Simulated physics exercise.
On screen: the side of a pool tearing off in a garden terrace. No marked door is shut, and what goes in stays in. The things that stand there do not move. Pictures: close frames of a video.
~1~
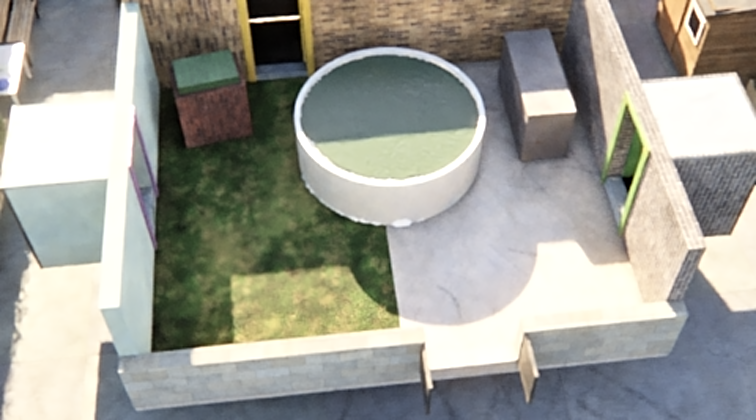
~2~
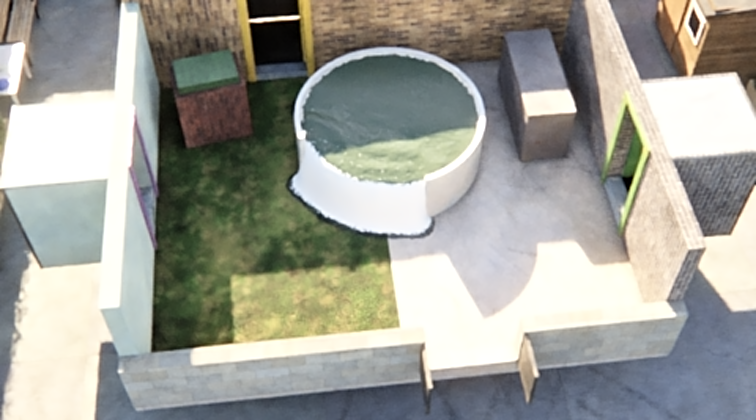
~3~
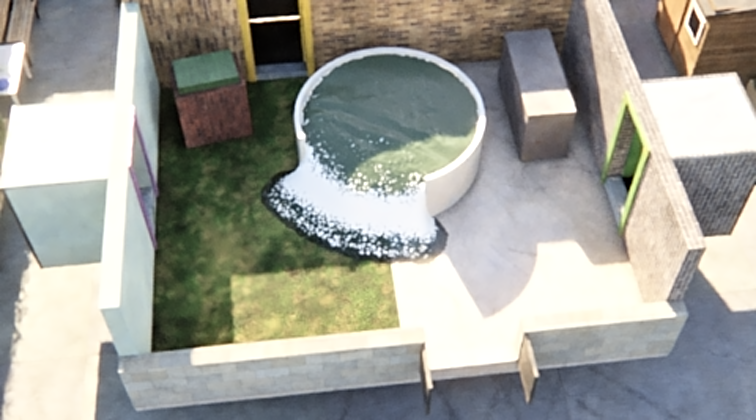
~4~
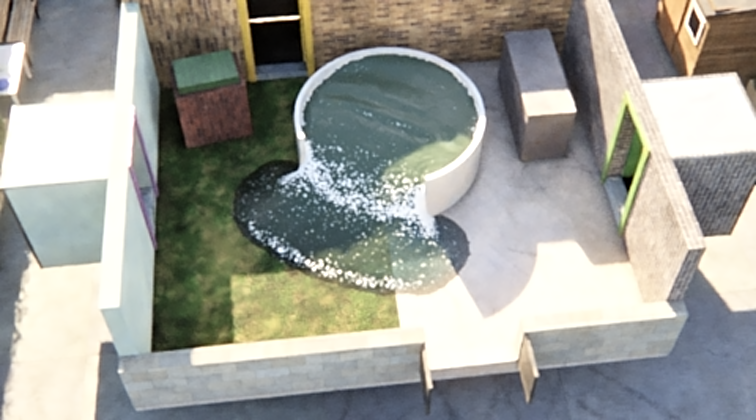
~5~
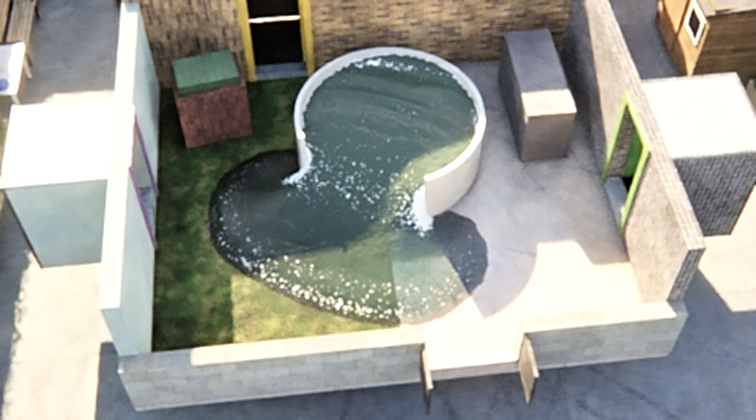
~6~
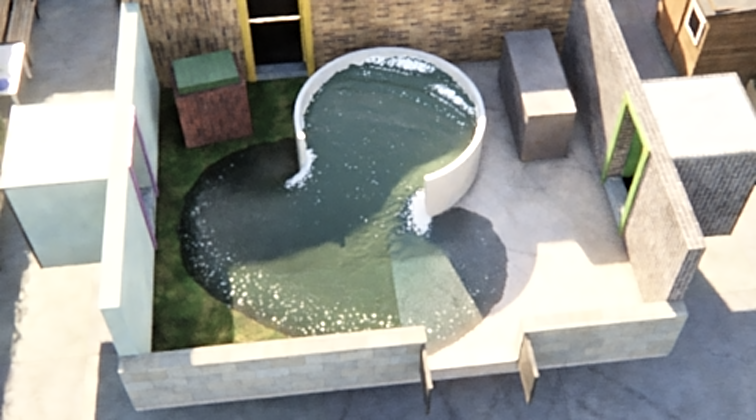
A round white pool opens at its front and dark water spreads across the walled terrace.
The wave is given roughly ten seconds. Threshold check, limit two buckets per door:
The purple door gets two buckets or fewer; the yellow door gets over two buckets; the green door gets two buckets or fewer.
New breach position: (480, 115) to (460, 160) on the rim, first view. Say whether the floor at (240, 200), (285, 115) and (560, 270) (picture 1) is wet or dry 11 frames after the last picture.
Going through them, the first would be still bare, the next still bare and the last submerged.
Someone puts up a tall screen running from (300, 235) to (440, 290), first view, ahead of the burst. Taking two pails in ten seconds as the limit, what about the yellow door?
Note: Yellow remains beneath.
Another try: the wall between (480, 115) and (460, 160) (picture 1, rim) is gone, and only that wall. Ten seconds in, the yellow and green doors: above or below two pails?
Yellow door holds; green door takes more.
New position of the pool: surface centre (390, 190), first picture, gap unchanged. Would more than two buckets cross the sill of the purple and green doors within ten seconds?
As I see it, the purple door does not reach it; the green door does not reach it.
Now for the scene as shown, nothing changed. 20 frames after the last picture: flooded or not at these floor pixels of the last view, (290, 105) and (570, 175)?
The first spot is bone-dry and the second bone-dry.
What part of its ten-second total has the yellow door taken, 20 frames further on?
Estimate: Some 0 per cent.
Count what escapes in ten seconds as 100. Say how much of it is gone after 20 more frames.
About 45 %.
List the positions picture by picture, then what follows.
The first frame shows the round tank at (390, 116) is whole and still.
In the second frame, the front is at (294, 181), out from the gap at (353, 202).
In the third frame, the front is at (272, 186), out from the gap at (353, 204).
In the fourth frame, the front is at (241, 192), out from the gap at (353, 206).
In the fifth frame, the front is at (475, 282), out from the gap at (353, 207).
In the sixth frame, water pours out at (353, 207) and has run to (184, 234).
A moment on, water covers 50 % of the floor; the purple door wet at the sill, nothing in, the yellow door not reached, the green door not reached.
Next, water covers 50 % of the floor; the purple door wet at the sill, nothing in, the yellow door not reached, the green door not reached.
Then, water covers 60 % of the floor; the purple door wet at the sill, nothing in, the yellow door not reached, the green door not reached.
Later, water covers 90 % of the floor; the purple door wet at the sill, nothing in, the yellow door over two buckets in, the green door wet at the sill, nothing in.
In the end, water covers 100 % of the floor; the purple door wet at the sill, nothing in, the yellow door far over two buckets in, the green door wet at the sill, nothing in.
